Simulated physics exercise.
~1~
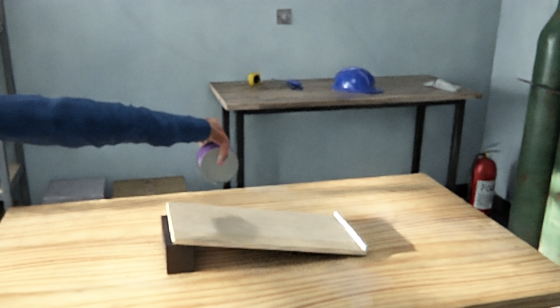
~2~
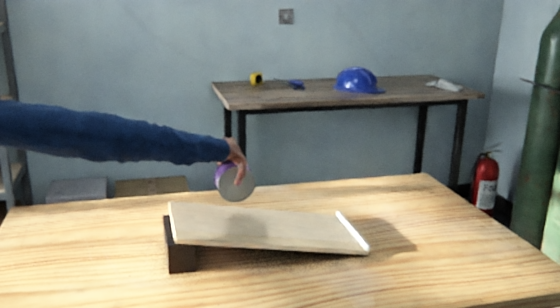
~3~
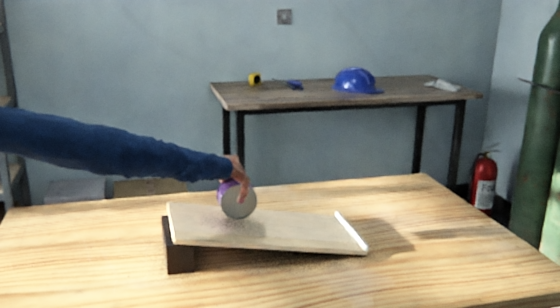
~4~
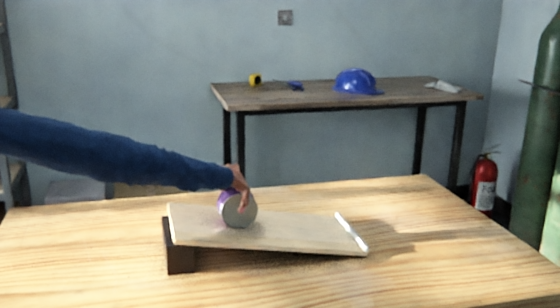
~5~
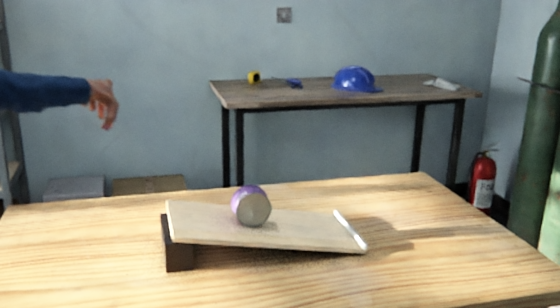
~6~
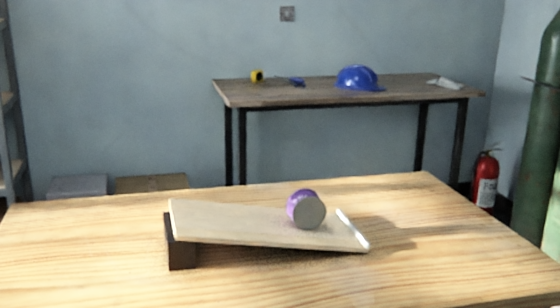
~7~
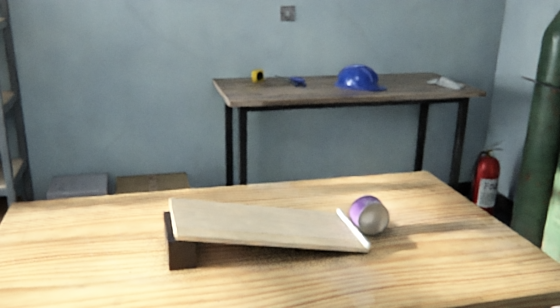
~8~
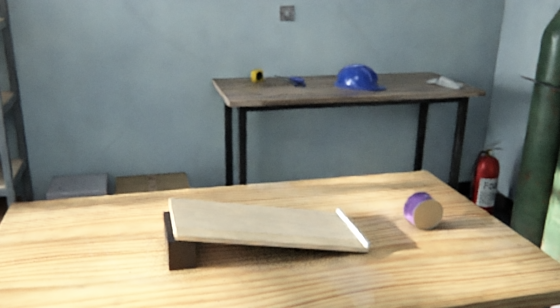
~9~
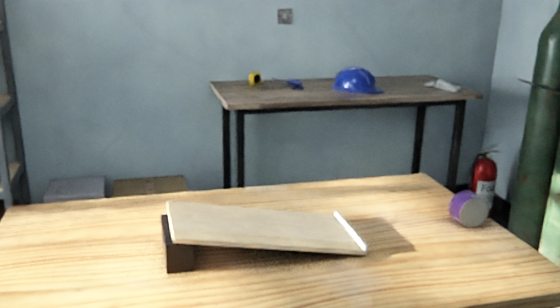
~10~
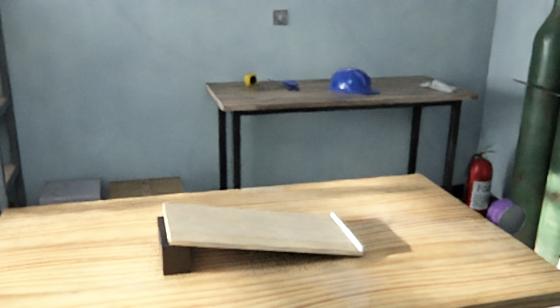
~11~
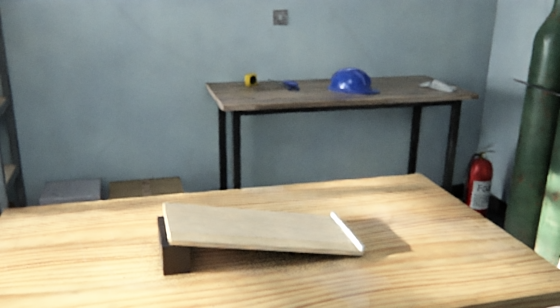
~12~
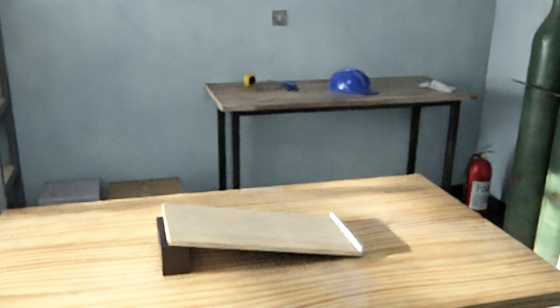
A purple tub with a grey end is held in the hand of a blue-sleeved arm reaching in from the left, above a pale board sloping down to the right on a wooden table. The slightly swaying view looks across a workshop, with a blue helmet on a bench behind and a red extinguisher and green cylinder at the right. The hand lowers the tub onto the board, lets go and draws back. The tub rolls down the slope, passes the white lower edge and crosses the tabletop. It goes over the table's right side and disappears, leaving the board in place.
